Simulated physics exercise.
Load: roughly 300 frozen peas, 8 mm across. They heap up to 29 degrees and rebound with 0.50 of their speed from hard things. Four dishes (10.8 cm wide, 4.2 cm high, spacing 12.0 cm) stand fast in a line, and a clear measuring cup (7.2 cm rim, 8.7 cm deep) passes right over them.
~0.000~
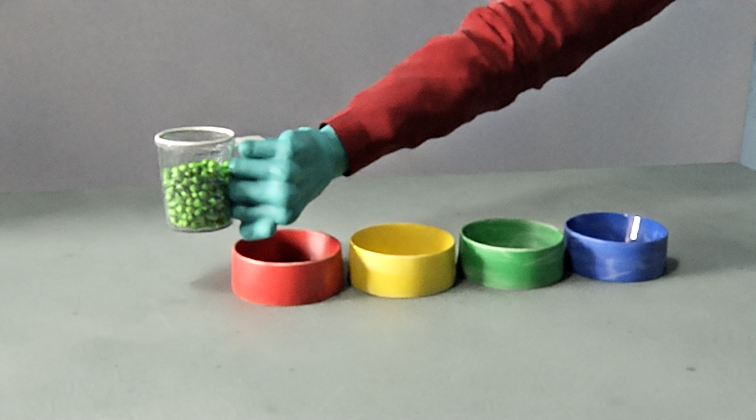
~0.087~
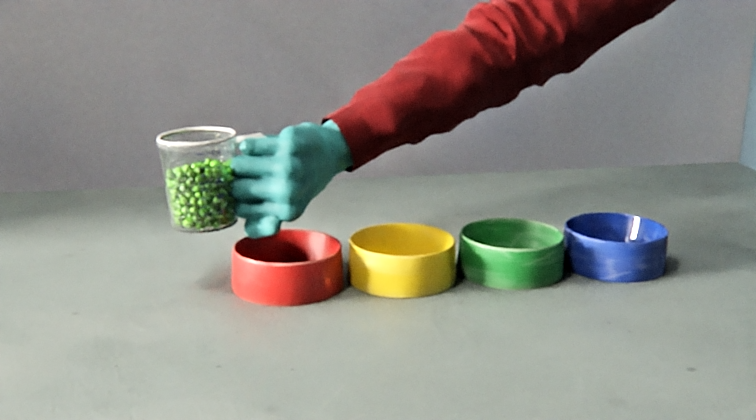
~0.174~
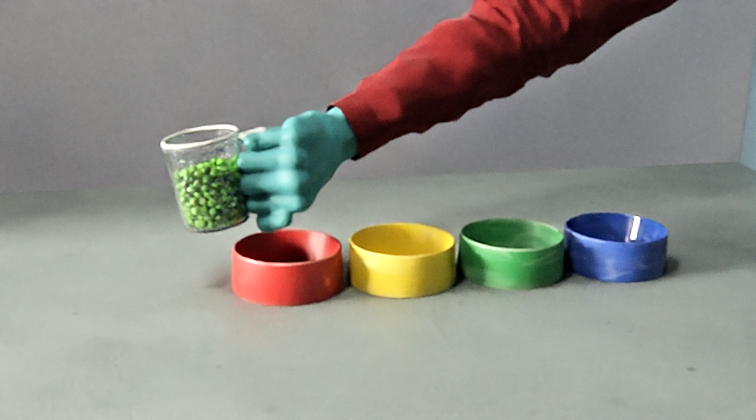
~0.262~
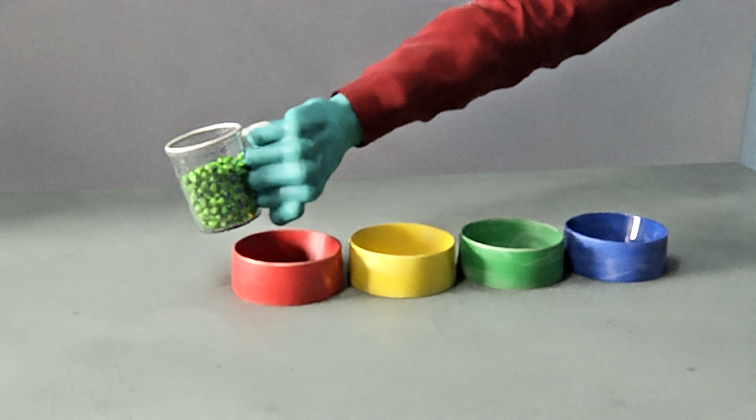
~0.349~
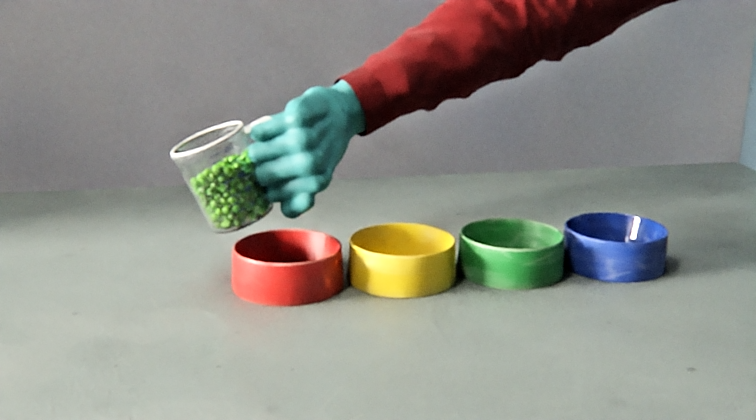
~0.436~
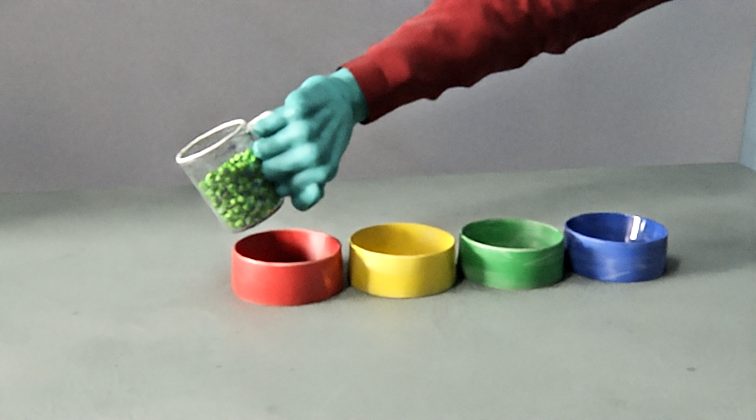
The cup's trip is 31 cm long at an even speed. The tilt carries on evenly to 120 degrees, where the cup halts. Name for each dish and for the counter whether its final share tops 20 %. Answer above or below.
Red: Above, blue: Below, green: Below, yellow: Below, counter: Below.
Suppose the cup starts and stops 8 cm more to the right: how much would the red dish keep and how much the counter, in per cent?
In that case red 0; counter 10.
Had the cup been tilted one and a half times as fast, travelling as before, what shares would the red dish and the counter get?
In that case red 90; counter 10.
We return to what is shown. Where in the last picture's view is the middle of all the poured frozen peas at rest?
Near (293, 269).
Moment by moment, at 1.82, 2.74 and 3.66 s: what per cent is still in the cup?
In turn: 15, 0, 0.
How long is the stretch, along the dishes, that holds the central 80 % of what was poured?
Some 6 cm.
Then, at 1.82 s, tilt 120 degrees; cup holds 15 %, red 85 %.
After 2.74 s, tilt 120 degrees; cup holds 0 %, red 100 %.
Then, at 3.66 s, tilt 120 degrees; cup holds 0 %, red 100 %.
In the end, at 4.0 s, red 100 %, blue 0 %, green 0 %, yellow 0 %, counter 0 %.
